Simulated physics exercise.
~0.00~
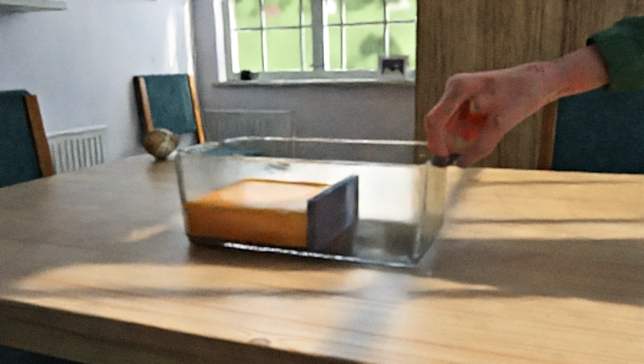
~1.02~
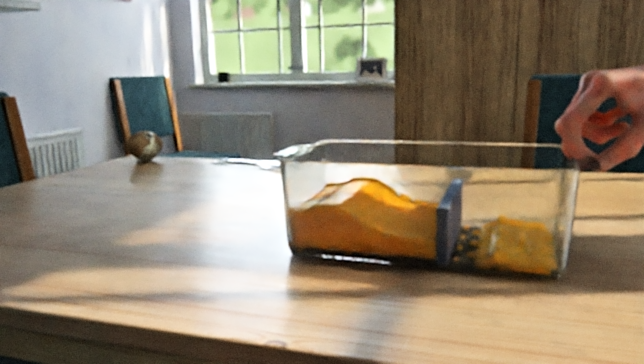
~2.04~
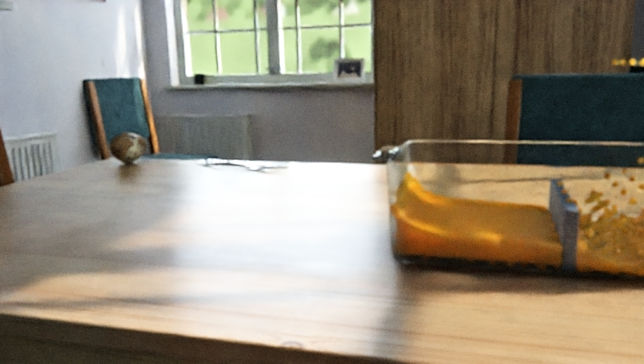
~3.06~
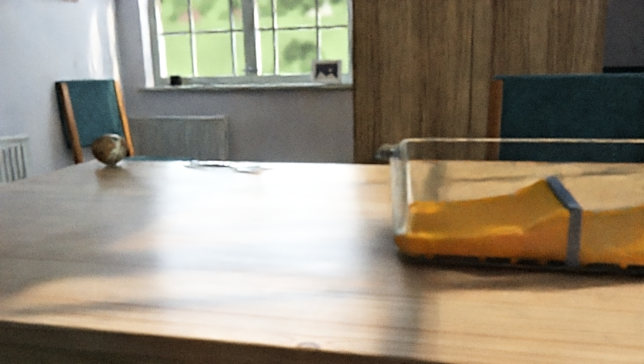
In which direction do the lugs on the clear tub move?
The lugs move to the right, along with the tub as the hand pulls it.
In a sunlit dining room, seen from across a pale wooden table with the view drifting slightly sideways, a clear oblong tub stands before teal chairs, a window and a wooden panel. A low grey-blue divider splits the tub, with orange juice on its left and nothing on its right. A hand at the right end pulls the tub to the right, and the juice heaps up and spills over the divider. The tub travels further right as drops splash about in the right side. Finally the tub stays put, the divider upright, with juice on both sides and its surface still uneven.
